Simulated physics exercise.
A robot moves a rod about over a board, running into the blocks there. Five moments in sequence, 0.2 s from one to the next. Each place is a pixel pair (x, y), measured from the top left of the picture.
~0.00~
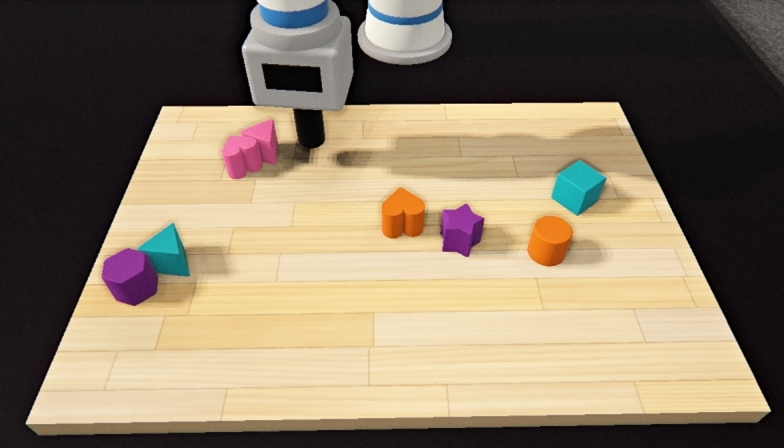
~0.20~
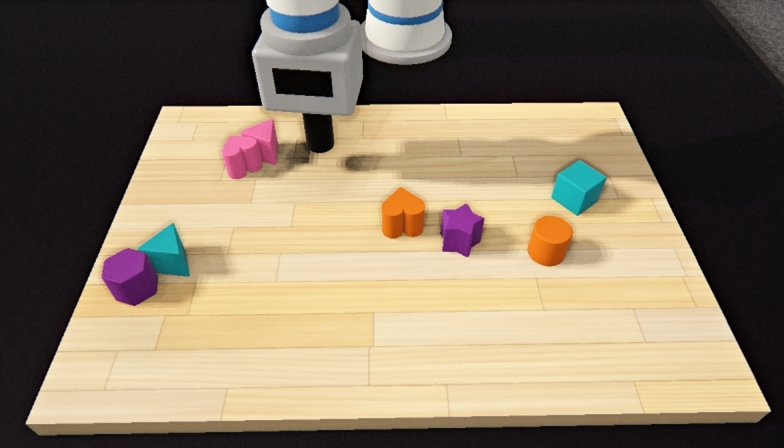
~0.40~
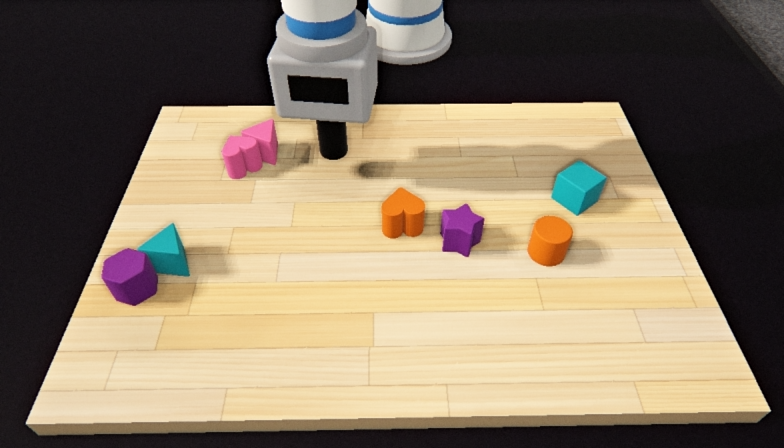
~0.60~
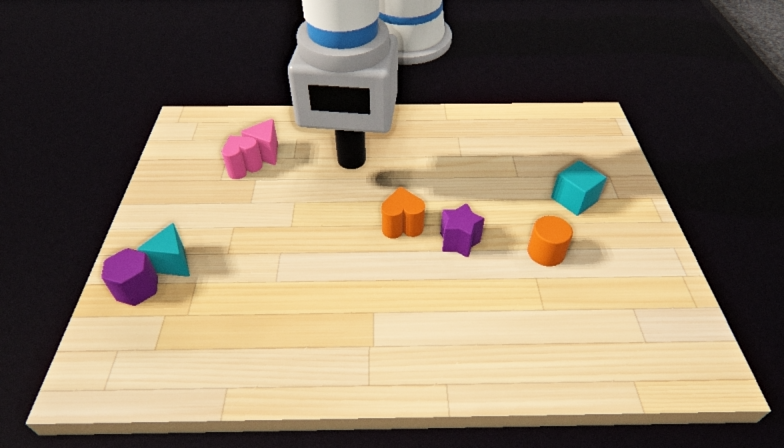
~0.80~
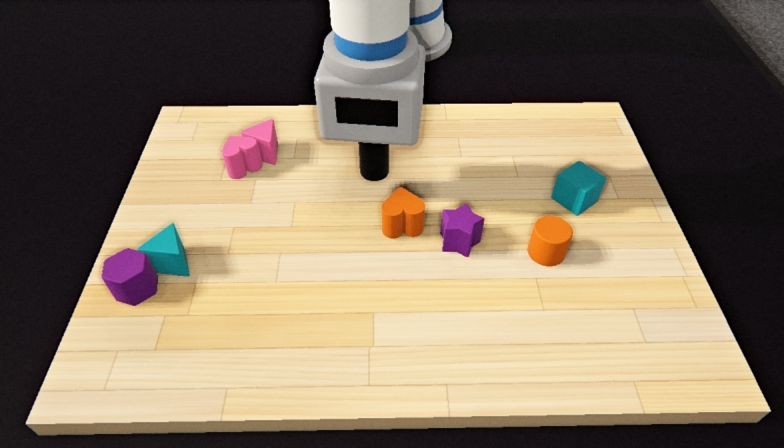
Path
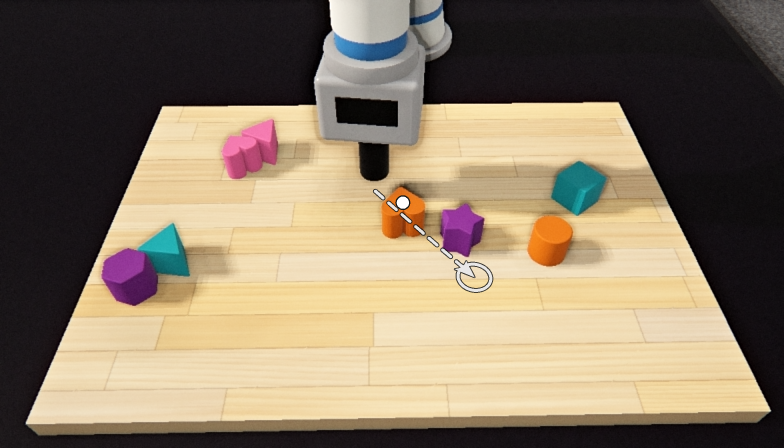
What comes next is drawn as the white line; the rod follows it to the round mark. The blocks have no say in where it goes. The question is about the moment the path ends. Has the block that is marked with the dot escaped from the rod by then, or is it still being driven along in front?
Gone from the front.
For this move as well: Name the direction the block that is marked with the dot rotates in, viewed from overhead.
Bird's-eye view: Clockwise.
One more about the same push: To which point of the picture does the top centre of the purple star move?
The middle of the upper face of the purple star will lie at about (489, 228) in the picture.
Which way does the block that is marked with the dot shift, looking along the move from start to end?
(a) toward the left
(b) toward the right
b - toward the right.
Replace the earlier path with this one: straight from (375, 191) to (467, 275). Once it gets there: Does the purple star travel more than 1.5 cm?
I believe so.
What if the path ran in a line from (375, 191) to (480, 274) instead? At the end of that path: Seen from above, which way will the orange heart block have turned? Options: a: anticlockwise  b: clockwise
That would be b.
Path on the board, from (375, 191) directly to (474, 277); the dot is on the orange heart block.
The first path, step by step. One third of the way, rod (406, 199); orange heart block (412, 216), turned 40° clockwise.
Two thirds of the way, rod (440, 229); orange heart block (430, 247), turned 90° clockwise; purple star (473, 221).
At the end, rod (478, 260); orange heart block (433, 253), turned 105° clockwise; purple star (489, 228), turned 50° anticlockwise; orange disc in place.
